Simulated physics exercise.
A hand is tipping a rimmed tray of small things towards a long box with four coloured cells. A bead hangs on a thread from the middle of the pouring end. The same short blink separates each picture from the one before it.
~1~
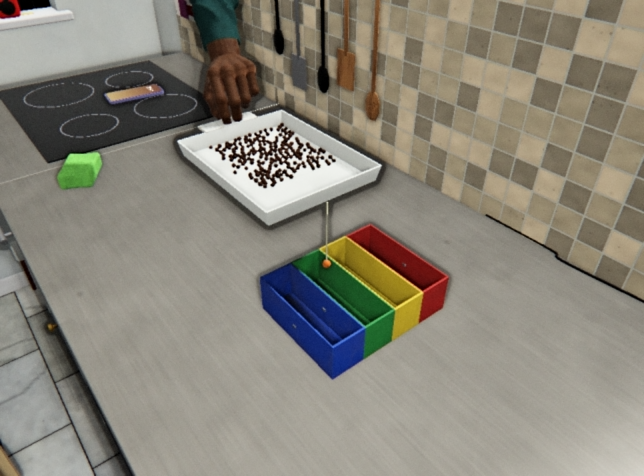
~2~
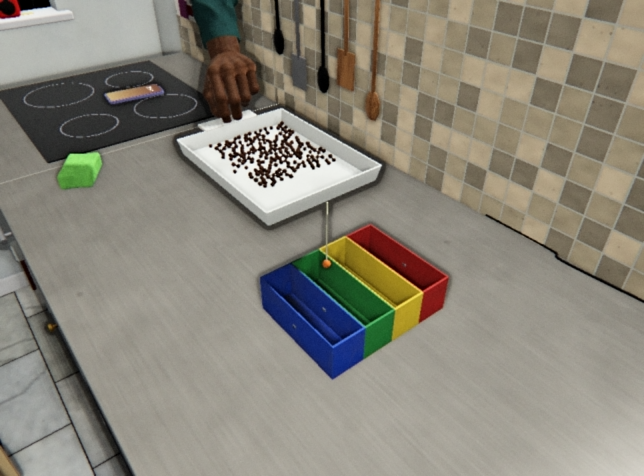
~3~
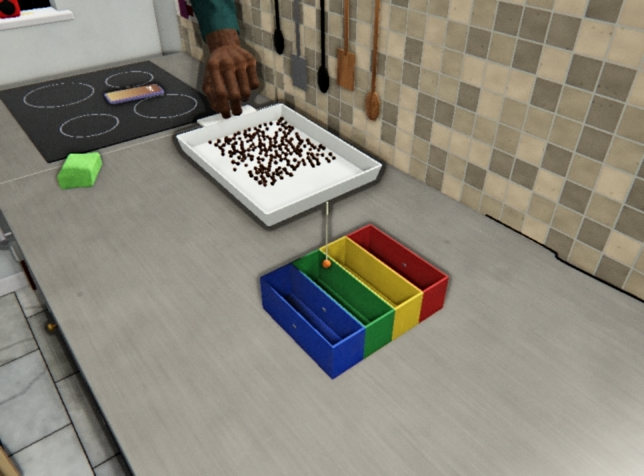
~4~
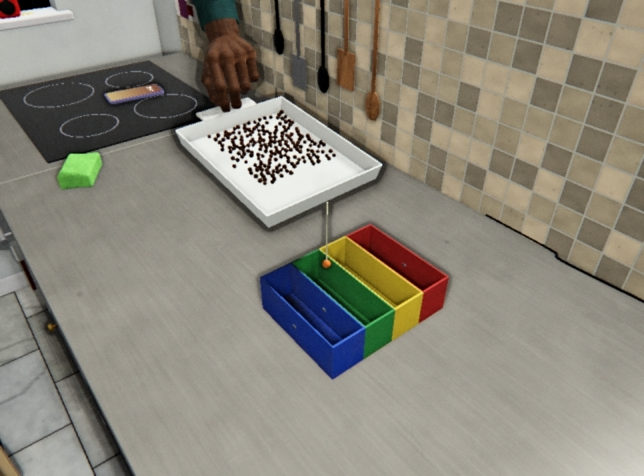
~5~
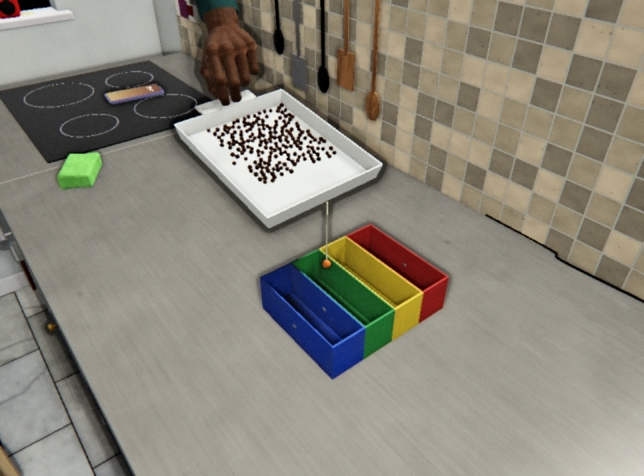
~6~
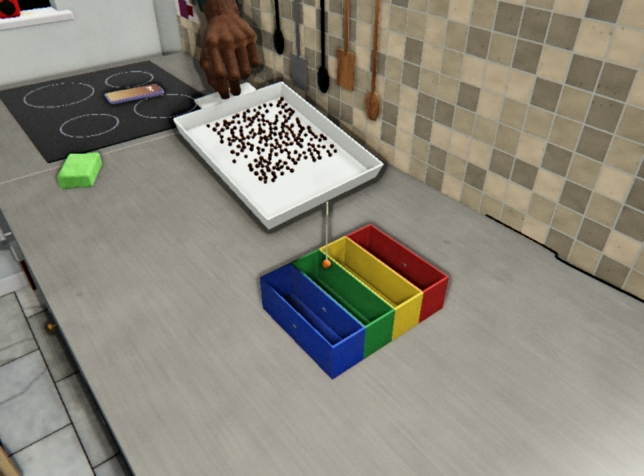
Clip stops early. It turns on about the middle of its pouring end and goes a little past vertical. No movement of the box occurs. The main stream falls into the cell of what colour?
Colour: Blue.
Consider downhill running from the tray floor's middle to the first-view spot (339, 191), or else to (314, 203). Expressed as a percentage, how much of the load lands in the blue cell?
About 0 %, then 30 %.
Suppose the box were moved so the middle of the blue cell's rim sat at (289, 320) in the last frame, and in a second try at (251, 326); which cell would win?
Try 1 - that blue cell; try 2 - the green one.
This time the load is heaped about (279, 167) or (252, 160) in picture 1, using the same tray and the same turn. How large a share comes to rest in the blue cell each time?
Near 30 per cent and near 30 per cent.
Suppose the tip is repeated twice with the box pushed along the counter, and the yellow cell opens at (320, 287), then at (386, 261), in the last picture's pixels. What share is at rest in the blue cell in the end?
Trial 1 near 10 percent, trial 2 near 10 percent.
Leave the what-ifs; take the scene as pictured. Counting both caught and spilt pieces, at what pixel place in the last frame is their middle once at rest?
Roughly pixel (303, 353).
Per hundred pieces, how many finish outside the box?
Share: Approx. 50 %.
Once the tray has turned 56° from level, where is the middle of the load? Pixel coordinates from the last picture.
Roughly at (295, 203).
Soon, tray tipped steeply; nearly all on the tray; a stray few falling or outside the box.
A while on, tray tipped right over; about two thirds on the tray; a small part in the blue cell; a stray few in the green cell; about a quarter falling or outside the box.
Towards the end, tray tipped past a quarter turn; about half in the blue cell; a stray few in the green cell; a stray few in the yellow cell; about half falling or outside the box.
Finally, tray tipped past a quarter turn; about half in the blue cell; a stray few in the green cell; a stray few in the yellow cell; none in the red cell; about half outside the box.
